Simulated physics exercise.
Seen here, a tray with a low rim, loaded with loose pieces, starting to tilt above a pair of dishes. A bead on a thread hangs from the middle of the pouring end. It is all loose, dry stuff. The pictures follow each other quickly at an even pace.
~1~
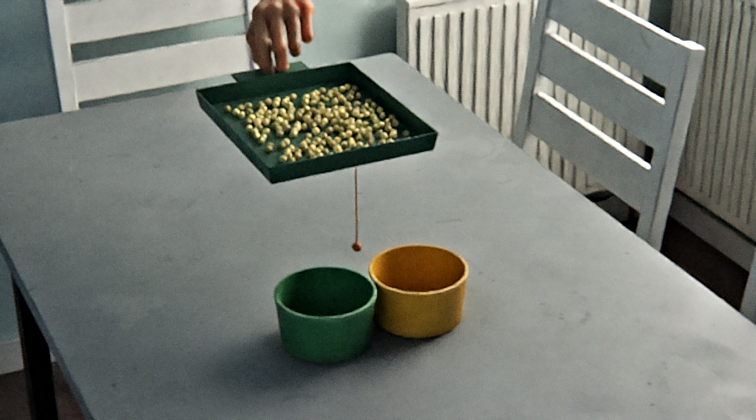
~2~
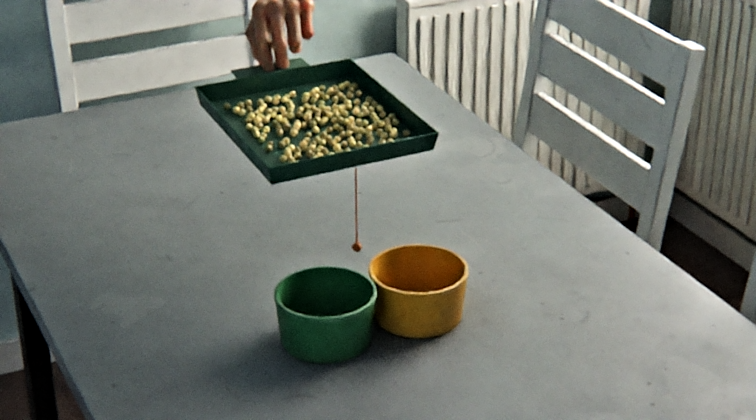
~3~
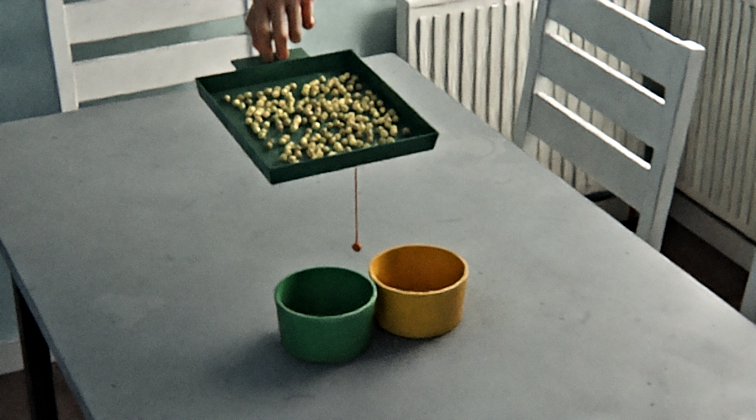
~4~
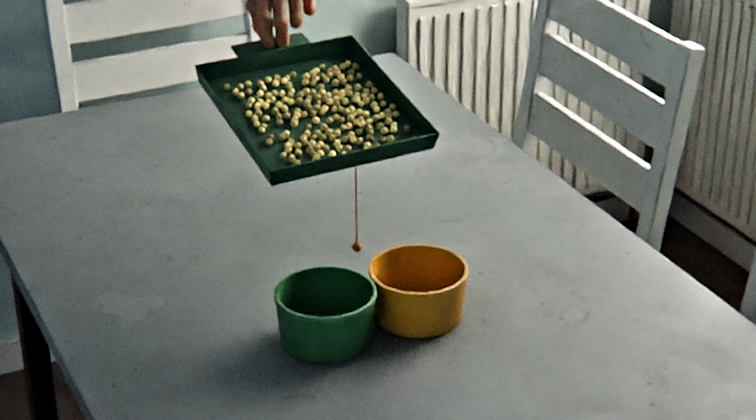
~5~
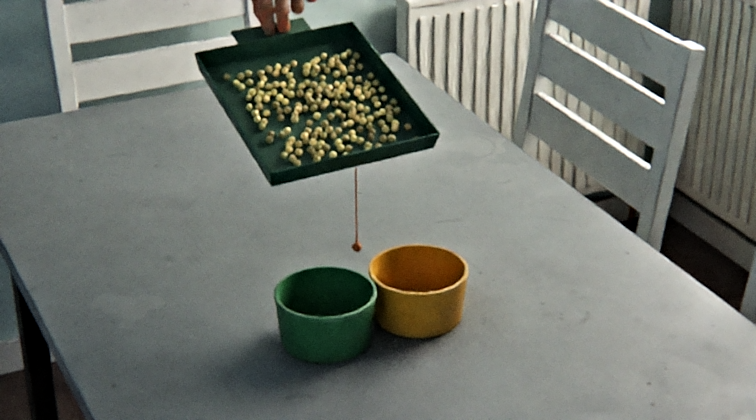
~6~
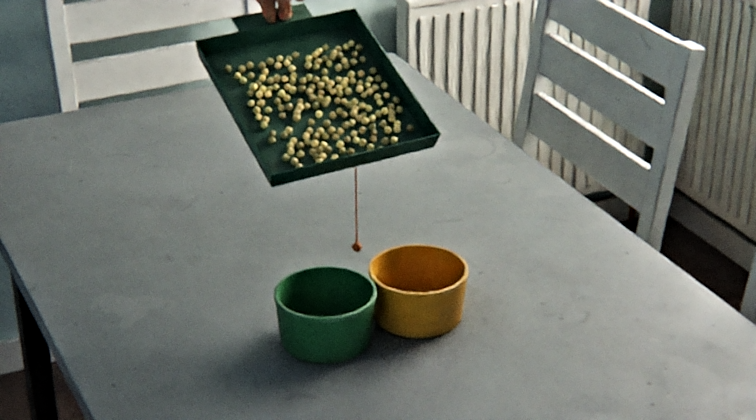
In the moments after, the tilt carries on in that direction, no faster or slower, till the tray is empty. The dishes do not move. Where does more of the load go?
The left one ends fuller.
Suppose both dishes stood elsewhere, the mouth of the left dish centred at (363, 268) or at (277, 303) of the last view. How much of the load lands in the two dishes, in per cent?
The first gives 30 %, the second 80 %.
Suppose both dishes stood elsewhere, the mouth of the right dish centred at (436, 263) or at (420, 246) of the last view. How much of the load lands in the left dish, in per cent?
The first gives 60 %, the second 20 %.
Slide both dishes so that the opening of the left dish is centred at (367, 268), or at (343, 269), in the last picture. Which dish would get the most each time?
In turn: The left one; the left dish.
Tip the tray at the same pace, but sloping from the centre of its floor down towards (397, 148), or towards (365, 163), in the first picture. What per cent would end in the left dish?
About 0 and 20 per cent.
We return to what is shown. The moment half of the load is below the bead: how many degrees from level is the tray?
At some 110 degrees.
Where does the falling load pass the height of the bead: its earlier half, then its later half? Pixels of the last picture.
The first part at (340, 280); the rest at (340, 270).
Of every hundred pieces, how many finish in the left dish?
About 60 per cent.
Just after the last frame, tray tipped steeply; almost all on the tray; just a few in the air.
A moment on, tray tipped right over; roughly two thirds on the tray; about a tenth in the left dish; just a few in the right dish; just a few outside both; roughly a quarter in the air.
Further on, tray tipped past a quarter turn; roughly two thirds in the left dish; roughly a quarter in the right dish; about a tenth outside both.
When it is over, tray tipped past a quarter turn; roughly two thirds in the left dish; roughly a quarter in the right dish; about a tenth outside both.
